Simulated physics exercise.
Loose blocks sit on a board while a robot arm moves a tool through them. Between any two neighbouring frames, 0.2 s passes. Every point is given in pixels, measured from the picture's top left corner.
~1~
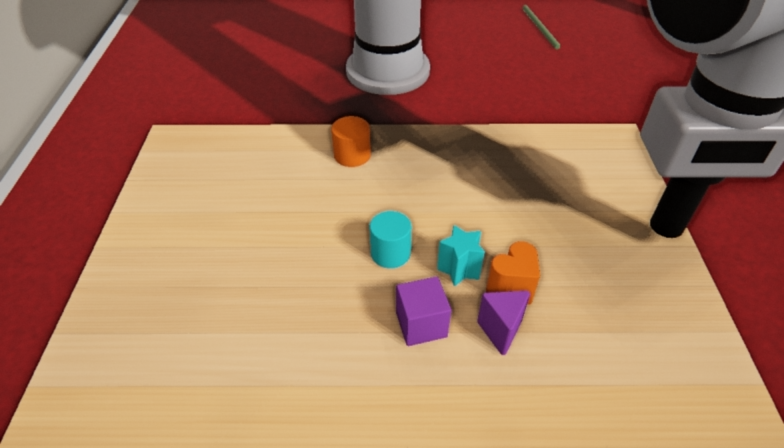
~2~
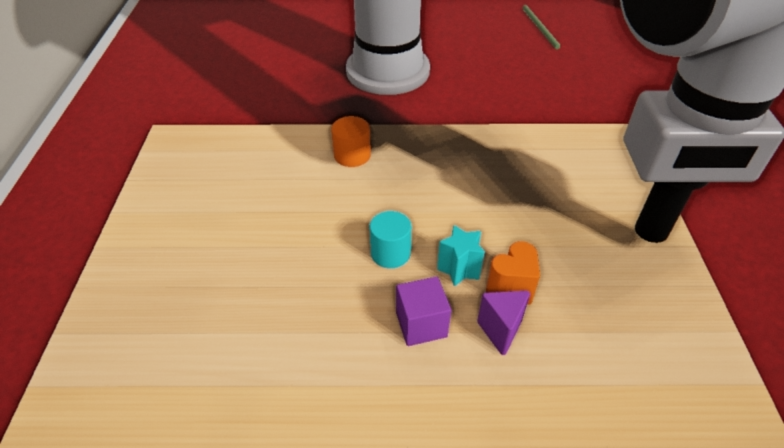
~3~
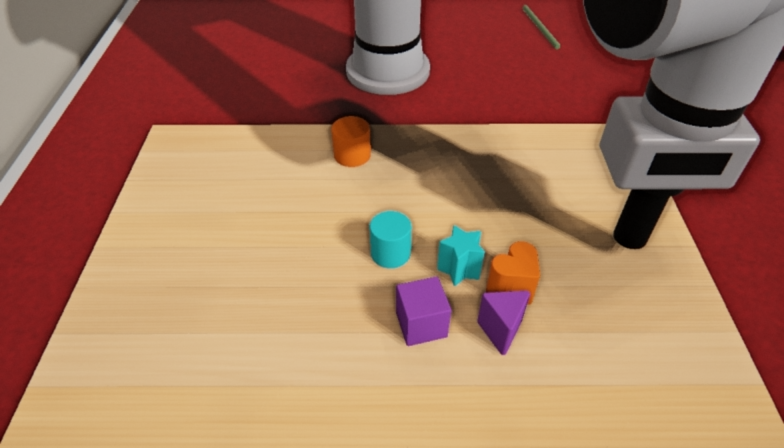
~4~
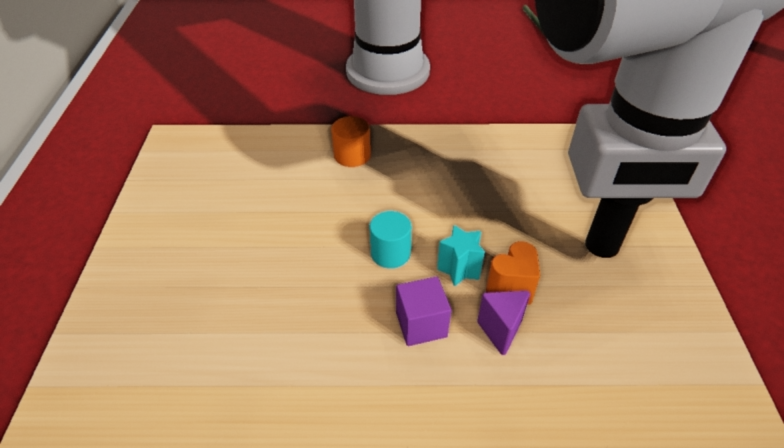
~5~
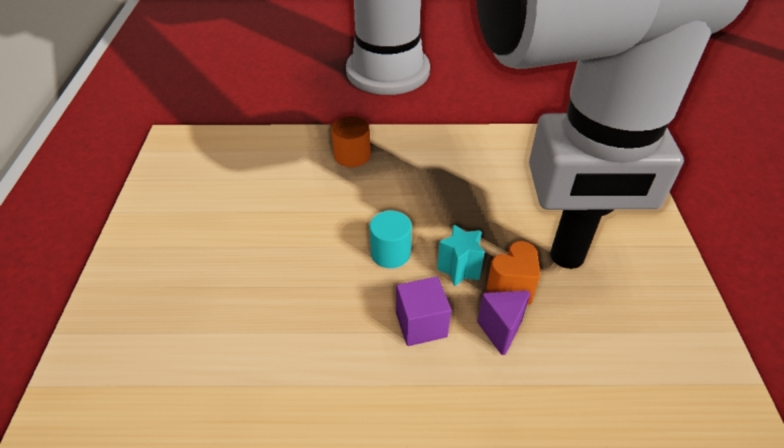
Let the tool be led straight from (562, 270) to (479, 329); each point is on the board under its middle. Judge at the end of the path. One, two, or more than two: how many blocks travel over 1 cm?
The count is two.
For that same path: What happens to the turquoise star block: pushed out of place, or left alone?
Well, the turquoise star block holds its place.
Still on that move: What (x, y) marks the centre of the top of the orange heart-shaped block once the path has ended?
Final place: (454, 278).
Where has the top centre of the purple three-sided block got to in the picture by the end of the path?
It sits at (489, 333).
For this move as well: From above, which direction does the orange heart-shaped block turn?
With the clock.
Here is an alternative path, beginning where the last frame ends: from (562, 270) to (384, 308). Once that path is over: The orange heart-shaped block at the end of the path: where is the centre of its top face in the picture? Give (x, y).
Close to (410, 311).
The first path, step by step. One third of the way, tool at (540, 276); orange heart-shaped block at (506, 265).
Two thirds of the way, tool at (511, 296); purple three-sided block at (506, 309); orange heart-shaped block at (475, 275), turned 15° clockwise.
At the end, tool at (482, 316); purple square piece at (417, 296), turned 20° anticlockwise; turquoise star block not moved; purple three-sided block at (489, 333); orange heart-shaped block at (454, 278), turned 45° clockwise.
